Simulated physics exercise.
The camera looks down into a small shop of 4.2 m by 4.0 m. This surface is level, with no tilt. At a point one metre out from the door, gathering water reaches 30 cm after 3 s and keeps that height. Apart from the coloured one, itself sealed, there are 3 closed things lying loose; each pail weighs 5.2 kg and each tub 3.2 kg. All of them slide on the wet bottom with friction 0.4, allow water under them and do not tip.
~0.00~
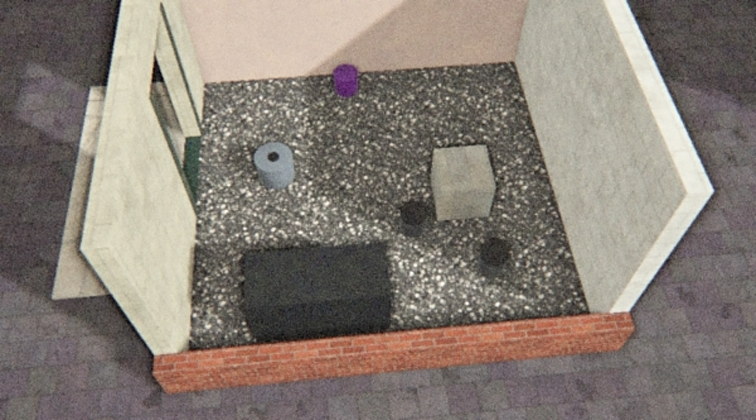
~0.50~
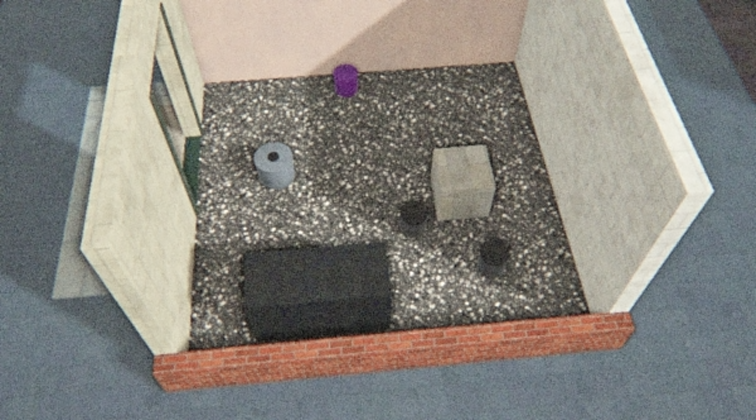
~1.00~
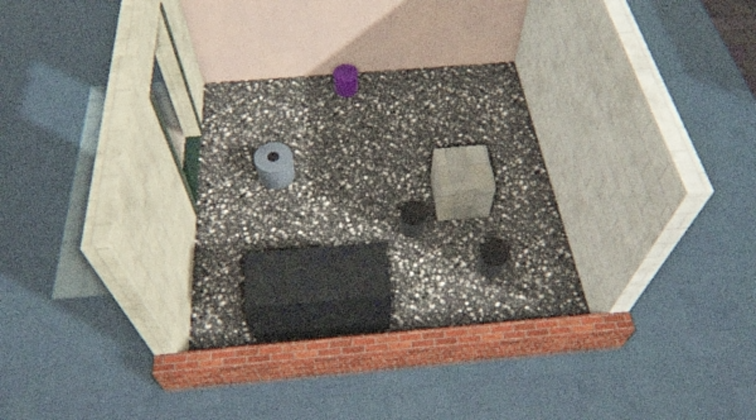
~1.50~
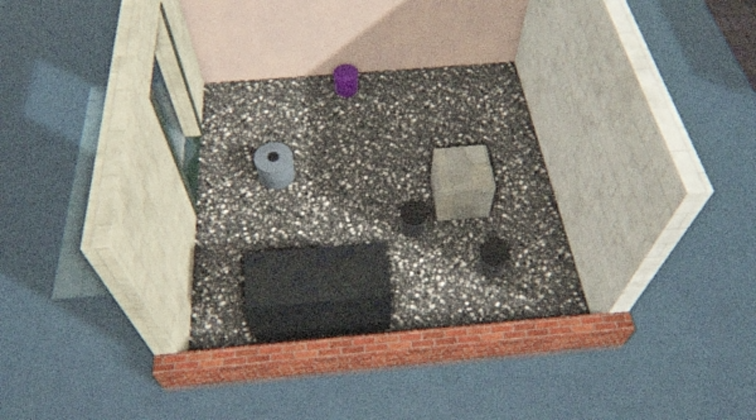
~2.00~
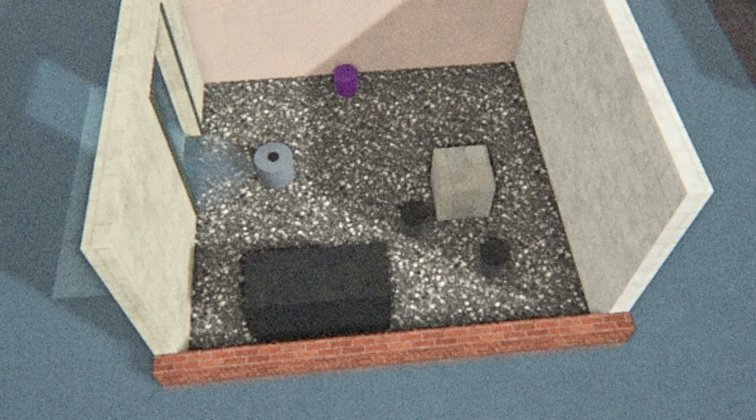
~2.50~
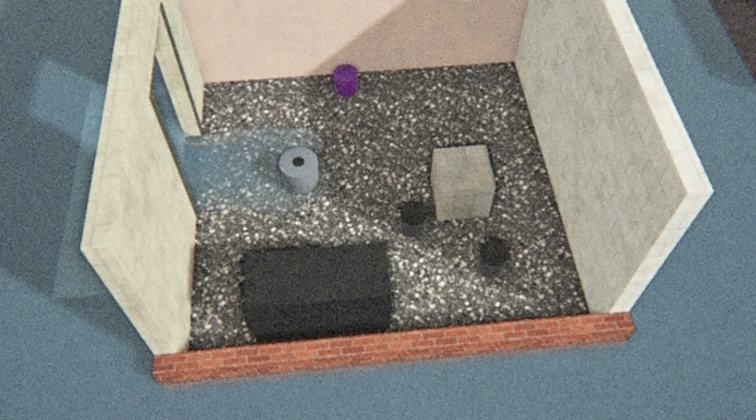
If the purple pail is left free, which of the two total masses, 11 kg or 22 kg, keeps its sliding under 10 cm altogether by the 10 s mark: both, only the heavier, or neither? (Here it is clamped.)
Only the heavier.
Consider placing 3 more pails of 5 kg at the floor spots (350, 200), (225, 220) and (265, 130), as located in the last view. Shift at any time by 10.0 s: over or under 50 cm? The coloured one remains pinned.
Note, in sequence: Exceeded, not exceeded, exceeded.
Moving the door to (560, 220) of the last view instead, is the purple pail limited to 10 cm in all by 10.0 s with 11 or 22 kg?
Then only the larger load is enough.
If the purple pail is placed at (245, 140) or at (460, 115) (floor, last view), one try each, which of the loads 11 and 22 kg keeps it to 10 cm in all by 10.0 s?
For the first start neither one suffices; for the second you need the heavier one.
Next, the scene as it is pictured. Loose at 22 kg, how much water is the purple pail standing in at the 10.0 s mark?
About 16 cm.
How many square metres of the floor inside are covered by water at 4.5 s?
At that time the wet patch spans about 12 m2.
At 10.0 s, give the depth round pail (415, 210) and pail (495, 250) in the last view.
I'd estimate 17 cm for the first and 18 cm for the second.
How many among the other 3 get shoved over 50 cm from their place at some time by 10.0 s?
I count 3 of them.
After 3.5 s the purple pail would be 0 cm from its start with 11 kg and 0 cm from its start with 22 kg; 3 cm of water round it then.
After 4.5 s the purple pail would be 20 cm from its start with 11 kg and 0 cm from its start with 22 kg; 9 cm of water round it then.
After 7.0 s the purple pail would be 100 cm from its start with 11 kg and 0 cm from its start with 22 kg; 9 cm of water round it then.
After 10.0 s the purple pail would be 78 cm from its start with 11 kg and 0 cm from its start with 22 kg; 16 cm of water round it then.
